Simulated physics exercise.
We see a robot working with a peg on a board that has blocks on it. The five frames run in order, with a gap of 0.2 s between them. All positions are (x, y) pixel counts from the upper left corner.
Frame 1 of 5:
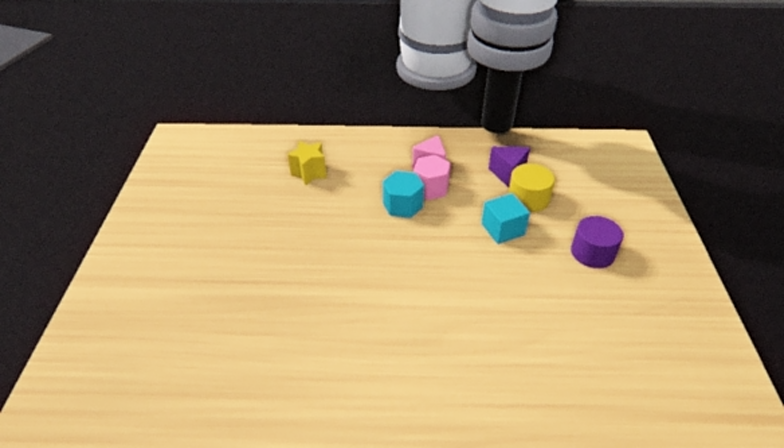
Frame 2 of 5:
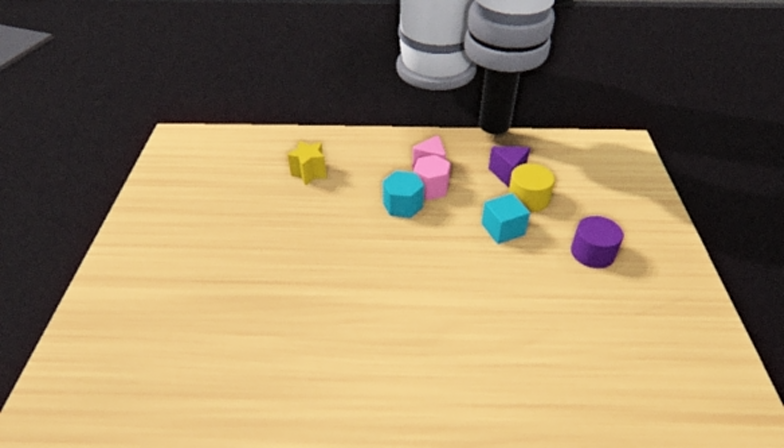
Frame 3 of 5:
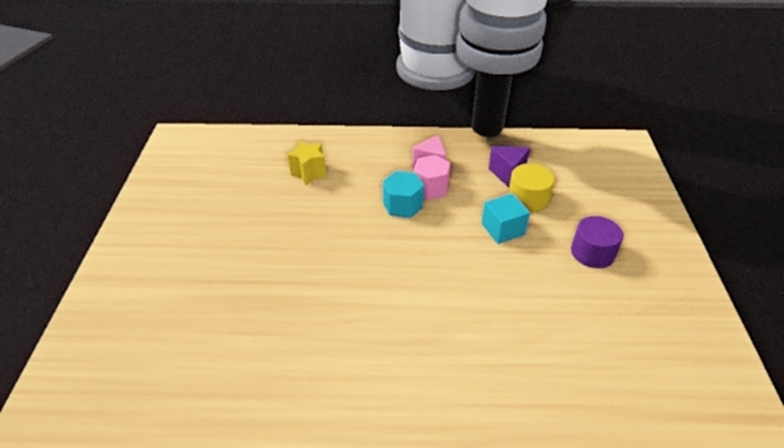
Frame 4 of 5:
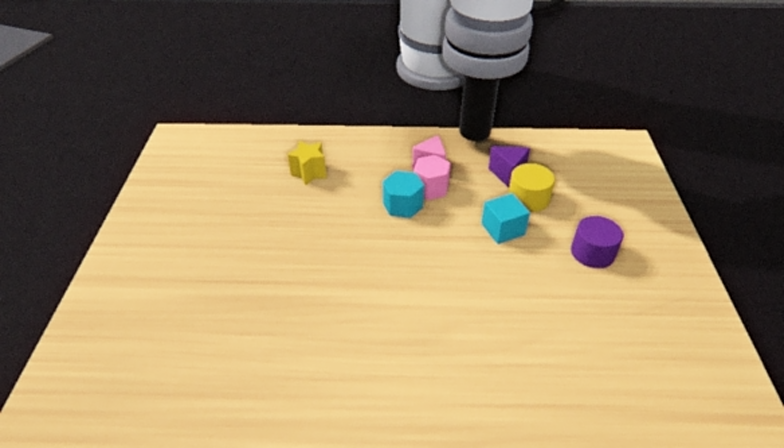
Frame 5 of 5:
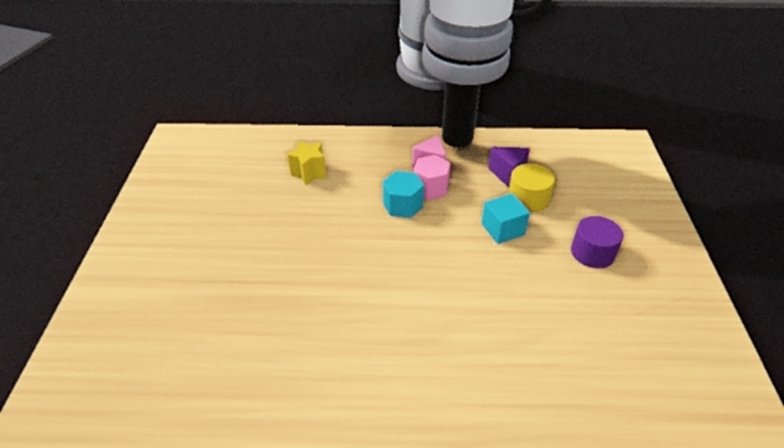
Robot arm with a black peg moving slowly left along the board's far edge, while the colourful blocks stay still.
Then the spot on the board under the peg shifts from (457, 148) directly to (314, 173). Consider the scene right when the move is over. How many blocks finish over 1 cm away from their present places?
The push moves two blocks more than 1 cm.
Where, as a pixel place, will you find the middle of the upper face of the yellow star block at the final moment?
Most likely (281, 154).
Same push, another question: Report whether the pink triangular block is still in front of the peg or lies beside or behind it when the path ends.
It slips out to the side or back.
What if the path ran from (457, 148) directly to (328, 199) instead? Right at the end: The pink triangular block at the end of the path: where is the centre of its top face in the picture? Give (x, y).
Near (367, 183).
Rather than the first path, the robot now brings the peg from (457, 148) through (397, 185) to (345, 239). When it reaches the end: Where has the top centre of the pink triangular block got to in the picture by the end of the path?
It comes to (318, 233).
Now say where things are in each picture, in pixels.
Peg tip (497, 126); block tops, yellow star block (307, 151); pink triangular block (432, 145); pink six-sided block (432, 166); purple triangular block (512, 153), in the first picture.
Peg (494, 127); blocks unchanged, in the second picture.
Peg (487, 129); blocks unchanged, in the third picture.
Peg (475, 133); blocks unchanged, in the fourth picture.
Peg (457, 139); yellow star block (307, 151); pink triangular block (432, 145); pink six-sided block (432, 166); purple triangular block (512, 153), in the fifth picture.
On the path given first. One third of the way, peg (410, 148); pink triangular block (412, 152), turned 80° anticlockwise; pink six-sided block (433, 167).
Two thirds of the way, peg (363, 157); pink triangular block (408, 154), turned 95° anticlockwise; pink six-sided block (433, 167).
At the end, peg (313, 164); yellow star block (281, 154); pink triangular block (408, 154), turned 95° anticlockwise; pink six-sided block (433, 167); purple triangular block in place.
